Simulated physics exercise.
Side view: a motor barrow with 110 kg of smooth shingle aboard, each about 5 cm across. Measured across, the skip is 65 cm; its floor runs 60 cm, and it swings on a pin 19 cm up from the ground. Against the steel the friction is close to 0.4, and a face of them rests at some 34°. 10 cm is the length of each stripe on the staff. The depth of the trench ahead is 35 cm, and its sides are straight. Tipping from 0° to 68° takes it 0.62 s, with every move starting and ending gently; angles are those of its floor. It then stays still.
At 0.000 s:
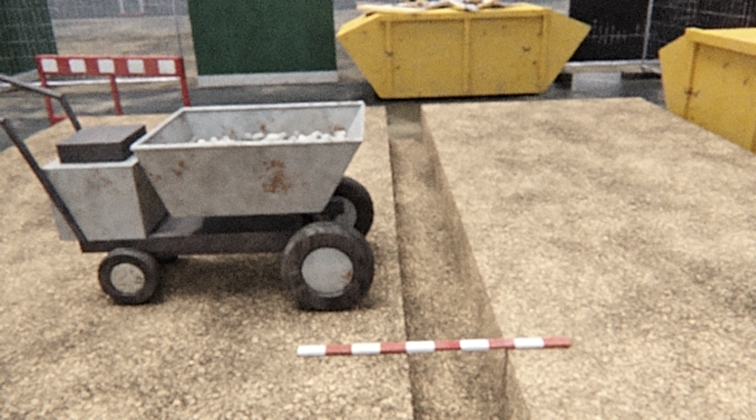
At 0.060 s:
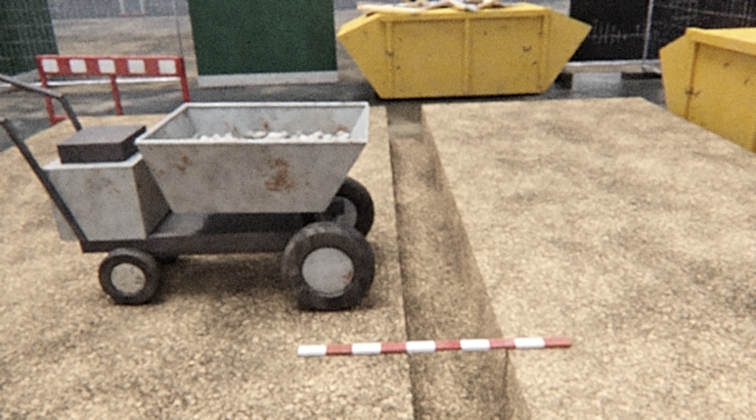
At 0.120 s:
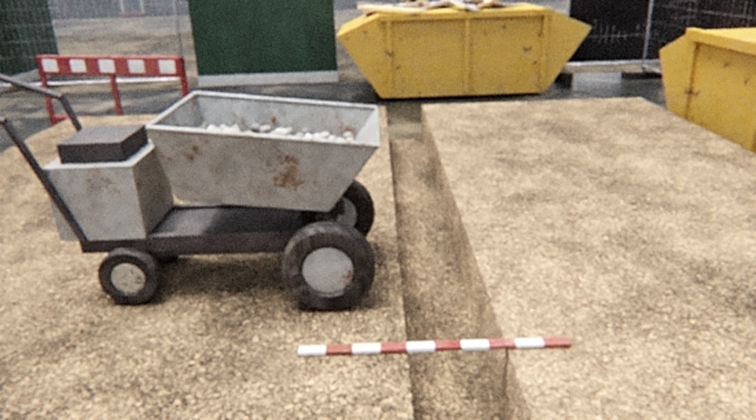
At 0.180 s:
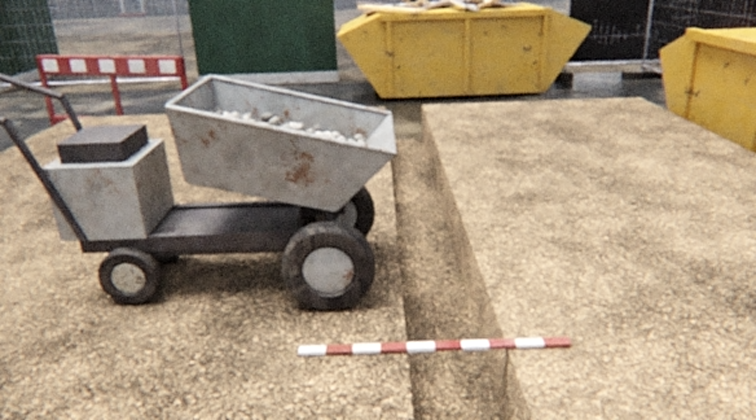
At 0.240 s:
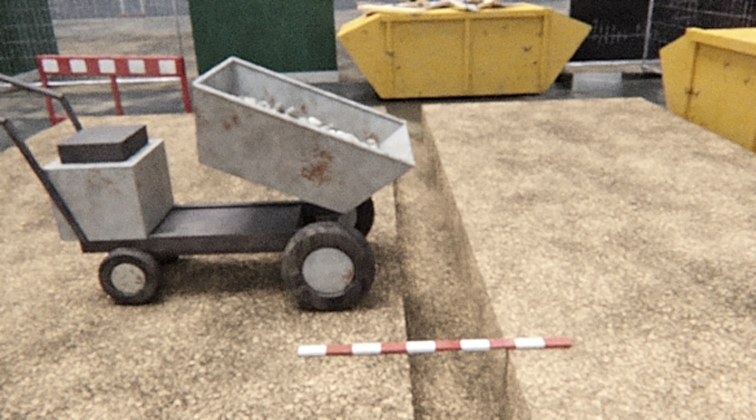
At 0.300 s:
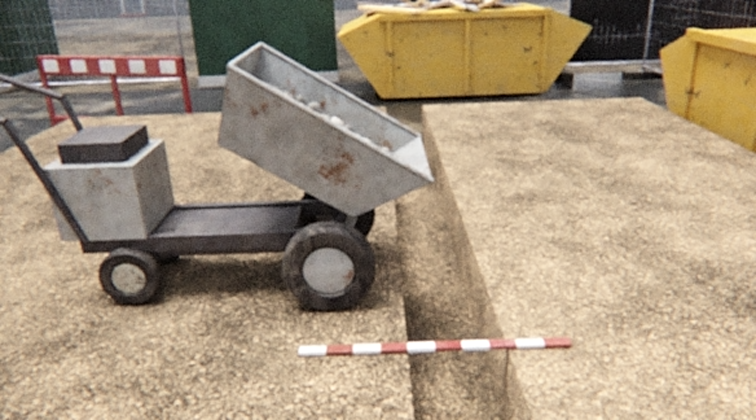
A grey skip loaded with stones tilts steadily up and rightward on a stationary barrow.
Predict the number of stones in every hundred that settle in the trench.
Close to 32 in a hundred.
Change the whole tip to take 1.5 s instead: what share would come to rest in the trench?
In that case some 50 per cent.
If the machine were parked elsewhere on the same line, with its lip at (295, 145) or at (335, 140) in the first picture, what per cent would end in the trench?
Near 75 per cent from the first place, 50 from the second.
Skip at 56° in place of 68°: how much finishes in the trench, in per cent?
About 10%.
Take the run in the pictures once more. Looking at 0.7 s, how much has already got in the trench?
About 5 per cent by then.
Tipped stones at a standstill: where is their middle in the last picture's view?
Somewhere around (523, 264) in the last picture.
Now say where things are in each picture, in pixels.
The first picture shows lip at (361, 141), floor tilted 0°, highest stones at (265, 142).
The second picture shows lip at (366, 142), floor tilted 2°, highest stones at (233, 142); the stones move at 0.4 m/s on average.
The third picture shows lip at (378, 146), floor tilted 7°, highest stones at (227, 133); the stones move at 0.8 m/s on average.
The fourth picture shows lip at (395, 153), floor tilted 14°, highest stones at (232, 119); the stones move at 1.1 m/s on average.
In the fifth picture, the skip is at 23°, its lip at (414, 165); the top of the load is at (237, 104); the stones move at 1.3 m/s on average.
The sixth picture shows lip at (432, 181), floor tilted 32°, highest stones at (260, 88); the stones move at 1.4 m/s on average.
After 0.5 s the floor is at 57°; 100 % in the skip; the foremost stones are at (426, 207).
After 0.7 s the floor is at 68°; 86 % in the skip, 4 % in the trench, 10 % past the trench; the foremost stones are at (529, 257).
After 1.1 s the floor is at 68°; 30 % in the skip, 5 % in the trench, 65 % past the trench; the foremost stones are at (688, 271).
After 3.0 s the floor is at 68°; 0 % in the skip, 32 % in the trench, 68 % past the trench; the foremost stones are past the picture's edge.
